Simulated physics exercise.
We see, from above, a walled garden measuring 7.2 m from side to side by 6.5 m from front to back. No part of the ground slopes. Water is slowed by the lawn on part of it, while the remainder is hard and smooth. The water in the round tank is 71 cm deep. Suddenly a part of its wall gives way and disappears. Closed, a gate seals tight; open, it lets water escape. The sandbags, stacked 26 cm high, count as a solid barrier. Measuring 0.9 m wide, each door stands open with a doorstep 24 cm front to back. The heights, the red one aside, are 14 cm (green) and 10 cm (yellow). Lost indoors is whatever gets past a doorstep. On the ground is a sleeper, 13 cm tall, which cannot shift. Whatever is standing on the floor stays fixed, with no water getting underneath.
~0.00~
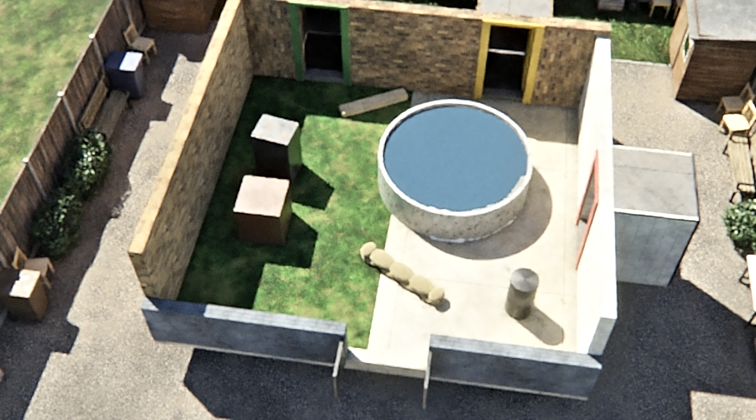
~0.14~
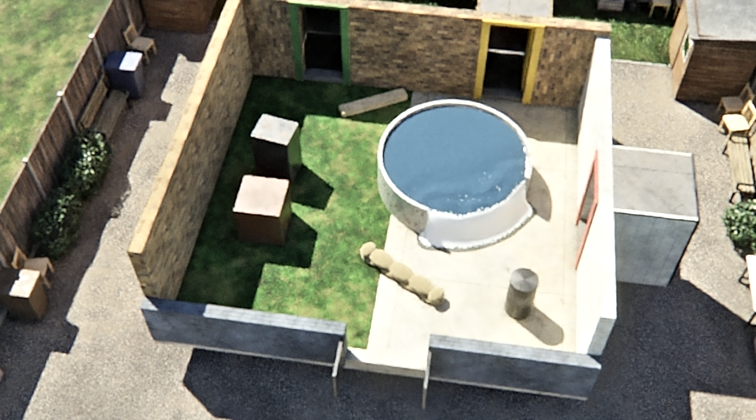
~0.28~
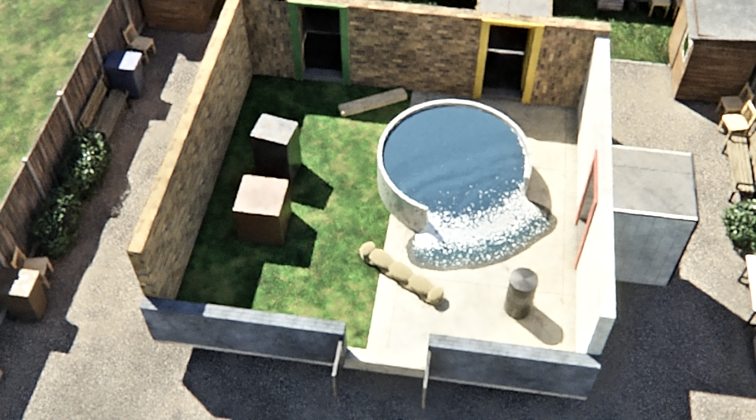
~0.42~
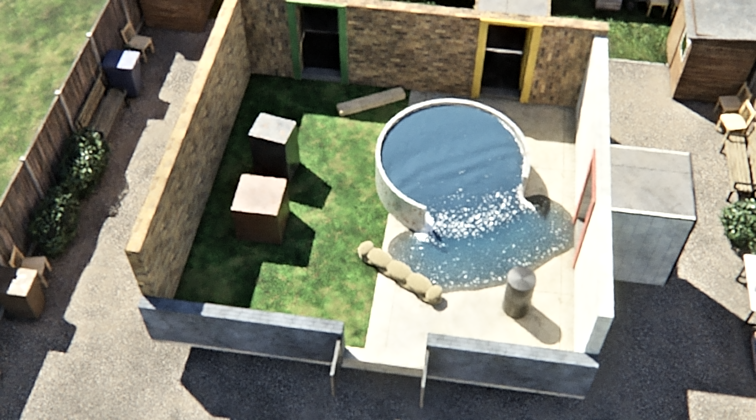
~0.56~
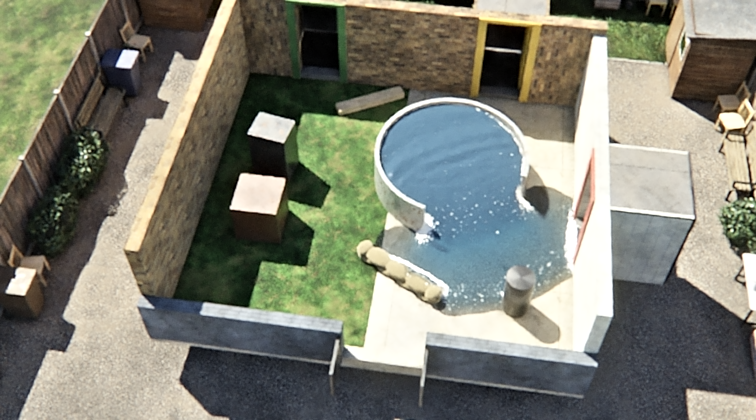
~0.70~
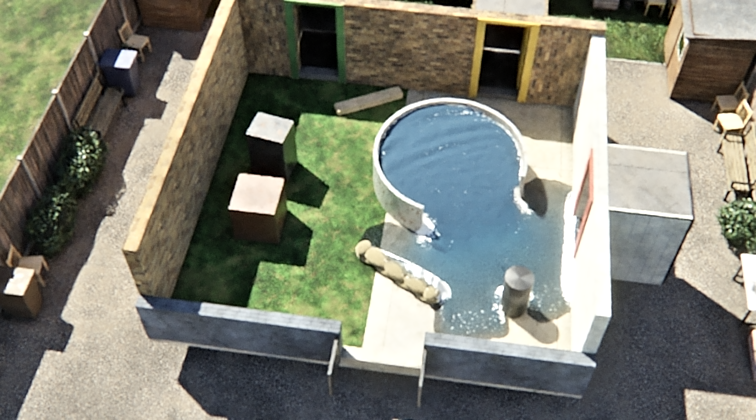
The video shows a walled garden from above, where part of a round tank's wall vanishes and water pours through the gap, spreading across the pale paving past a row of sandbags and around a small cylinder.
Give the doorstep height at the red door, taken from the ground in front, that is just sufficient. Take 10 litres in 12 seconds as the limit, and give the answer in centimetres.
Roughly 31 cm above the ground in front.
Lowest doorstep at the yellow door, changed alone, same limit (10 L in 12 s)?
At the yellow door it takes roughly 10.5 centimetres.
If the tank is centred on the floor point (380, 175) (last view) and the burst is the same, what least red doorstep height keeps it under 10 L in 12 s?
Minimum: Approx. 26 cm.
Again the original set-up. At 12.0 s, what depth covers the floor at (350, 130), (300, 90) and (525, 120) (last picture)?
Depth: About 9, 11, 9 cm.
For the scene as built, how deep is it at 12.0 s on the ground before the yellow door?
8.0 cm.
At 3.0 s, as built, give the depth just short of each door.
In cm: Green 0, yellow 0, red 26.
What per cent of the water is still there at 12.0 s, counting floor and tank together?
Around 86 per cent of the water.
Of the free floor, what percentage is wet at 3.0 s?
Approximately 45 % of the floor.
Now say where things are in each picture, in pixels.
In the first frame, the round tank at (455, 157) is whole and still, 71 cm deep; the red door at (588, 211) is dry.
In the second frame, the gap is at (485, 226), the front 0.3 m out at (425, 246); the back of the round tank holds 71 cm.
In the third frame, the gap is at (484, 227), the front 0.8 m out at (546, 233); the back of the round tank holds 71 cm.
In the fourth frame, the front is at (570, 245), 1.3 m from the gap at (482, 228); 4.0 m2 of floor is wet, 71 cm left at the back.
In the fifth frame, the front is at (571, 273), 1.7 m from the gap at (481, 227); 5.8 m2 of floor is wet, 71 cm left at the back.
In the sixth frame, the gap is at (479, 227), the front 2.2 m out at a hidden place; the back of the round tank holds 70 cm; water is at the red door at (582, 210).
After 1.4 s water covers 25 % of the floor, deepest (46 cm) near (513, 288); 29 cm at the red door, 18 litres in over its 21 cm doorstep.
After 3.0 s water covers 45 % of the floor, deepest (46 cm) near (563, 278); 26 cm at the red door, 72 litres in over its 21 cm doorstep.
After 12.0 s water covers 95 % of the floor, deepest (14 cm) near (551, 372); 9 cm at the red door, 100 litres in over its 21 cm doorstep.
At the red door as built, the water arrived by 0.6 s and peaked near 31 cm at 0.8 s.
Run again over the same 12 s with other heights there, 47 litres in over 25.5 cm, 2 litres over 34.5 cm. The limit of 10 litres is kept from about 31 cm up.
